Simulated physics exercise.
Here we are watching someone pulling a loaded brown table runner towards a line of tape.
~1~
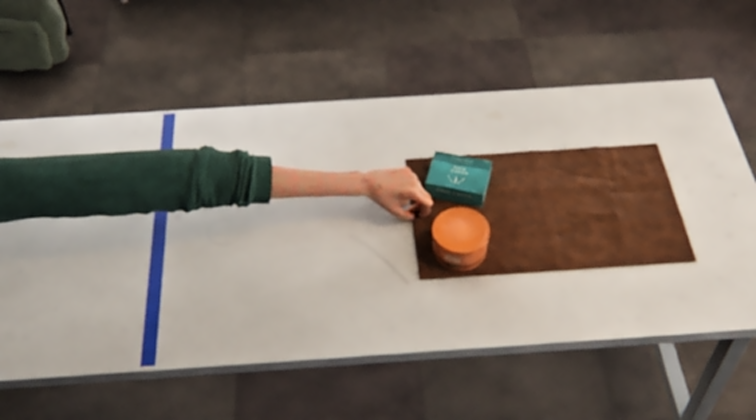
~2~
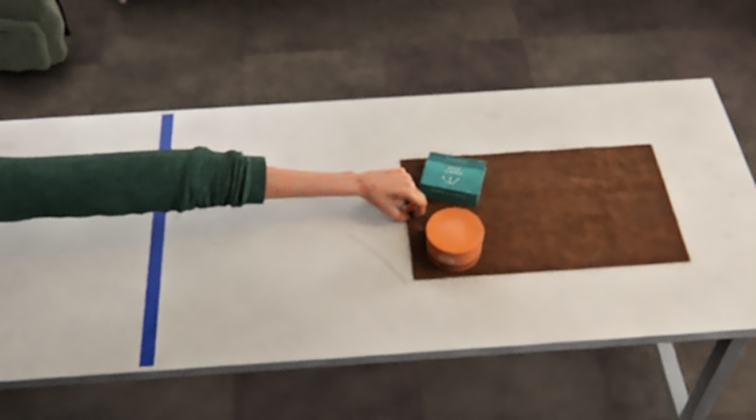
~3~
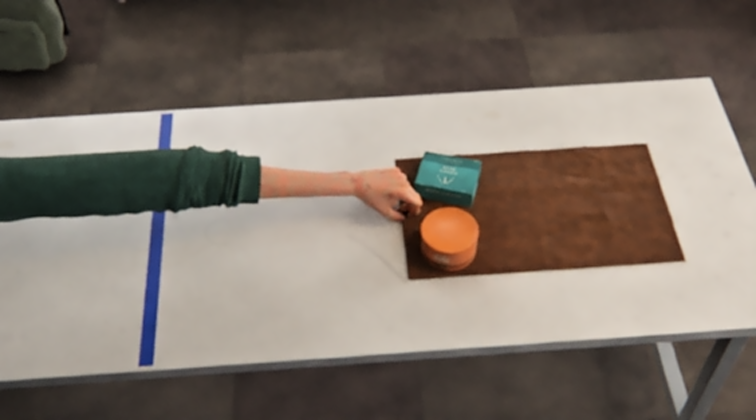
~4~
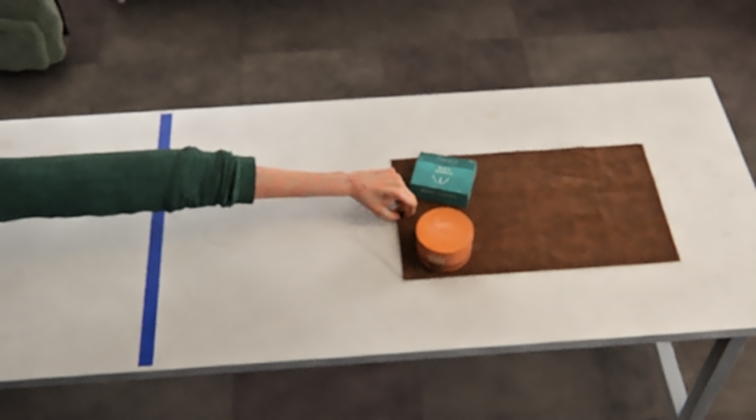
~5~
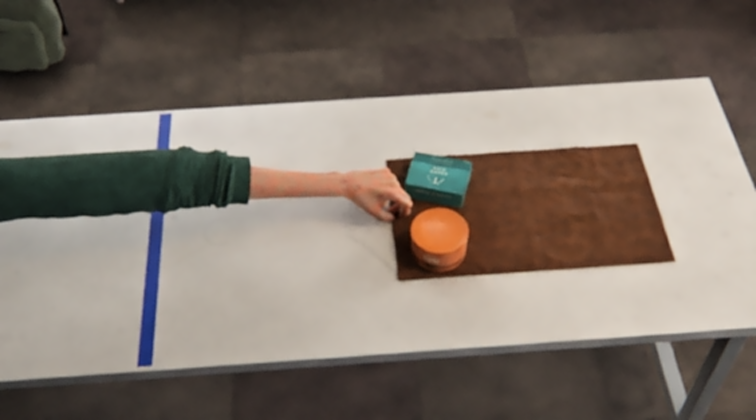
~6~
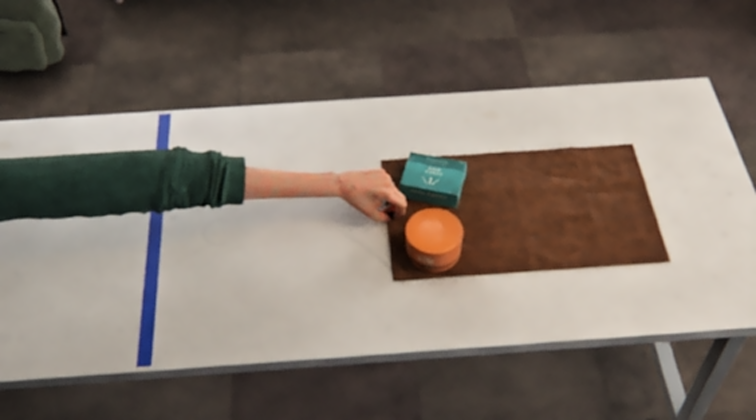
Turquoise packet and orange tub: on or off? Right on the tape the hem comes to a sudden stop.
Turquoise packet - on; orange tub - on.
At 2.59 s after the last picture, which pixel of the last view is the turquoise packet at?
It is near (214, 194) at that moment.
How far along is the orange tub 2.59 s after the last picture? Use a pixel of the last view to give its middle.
(201, 257), or close to it.
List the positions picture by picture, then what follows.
The first frame shows table runner end (420, 279); turquoise packet (459, 172); orange tub (461, 230); tape (150, 343).
The second frame shows table runner end (414, 280), far hem (690, 261); orange tub (455, 230).
The third frame shows table runner end (409, 280); turquoise packet (448, 172).
The fourth frame shows table runner end (404, 280), far hem (680, 261); orange tub (445, 230).
The fifth frame shows table runner end (399, 280); turquoise packet (439, 172).
The sixth frame shows table runner end (393, 281), far hem (670, 261); turquoise packet (434, 173); orange tub (434, 231); tape (146, 343).
Then, 2.59 s on from there, hem at the tape; turquoise packet on the cloth near (214, 194); orange tub on the cloth near (201, 257).
Then, 2.70 s on from there, hem at the tape; turquoise packet on the cloth near (207, 195); orange tub on the cloth near (194, 257).
In the end, hem at the tape; turquoise packet on the cloth near (207, 195); orange tub on the cloth near (194, 257). The turquoise packet keeps its seat and the orange tub stays on the cloth.
